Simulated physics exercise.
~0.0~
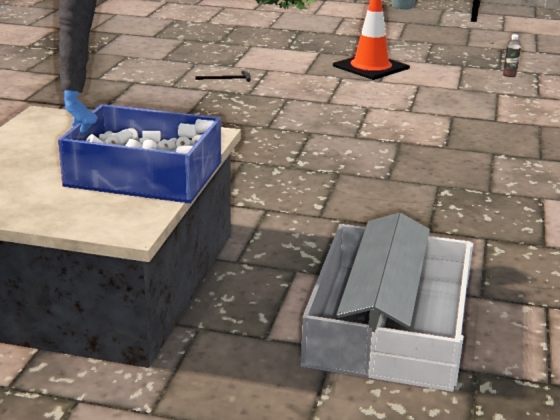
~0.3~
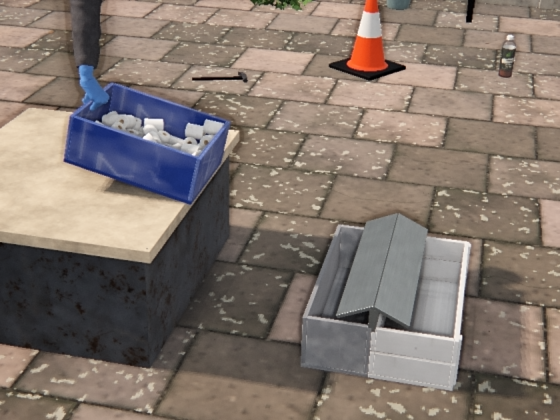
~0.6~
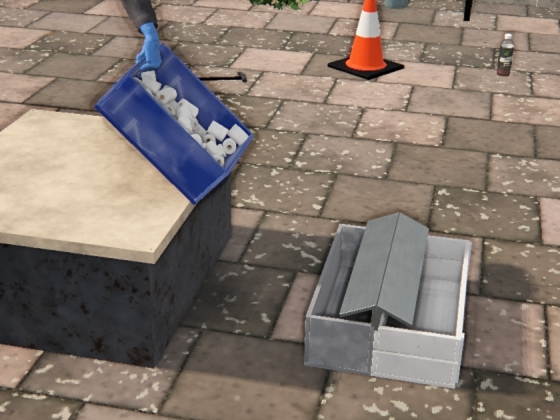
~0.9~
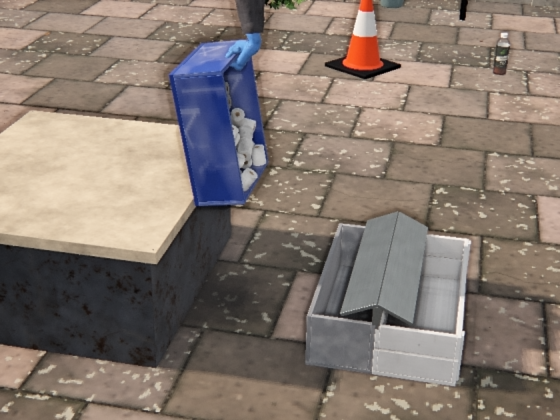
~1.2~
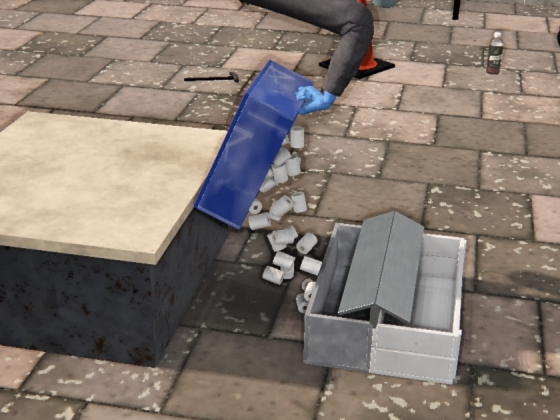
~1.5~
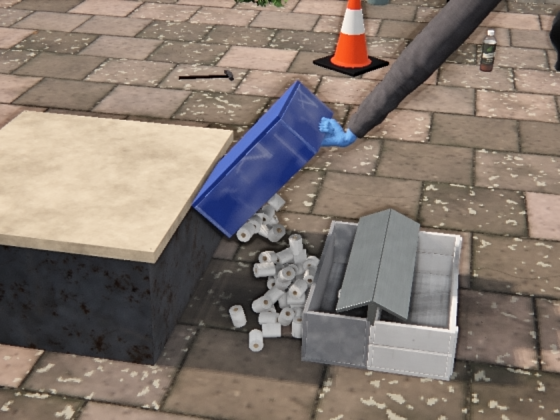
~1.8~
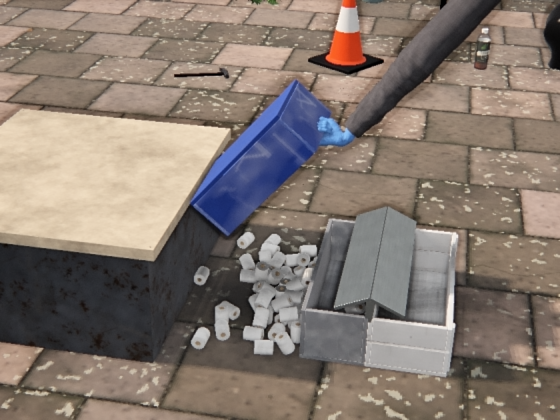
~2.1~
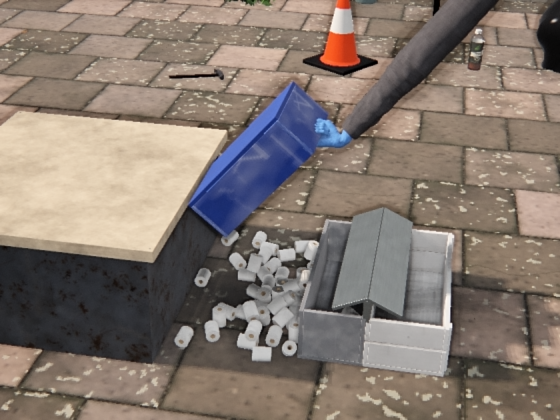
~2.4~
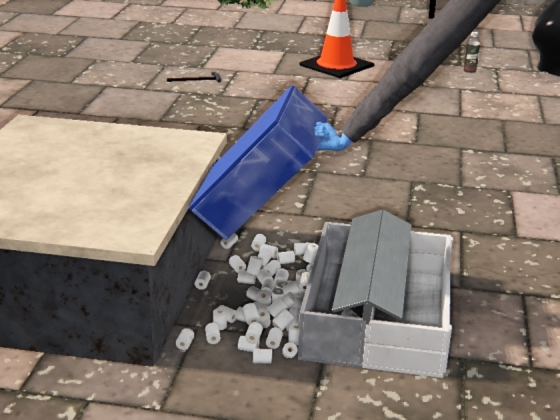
A gloved hand tipping a blue crate off a bench, spilling white rolls onto paving short of a grey and white divided container.
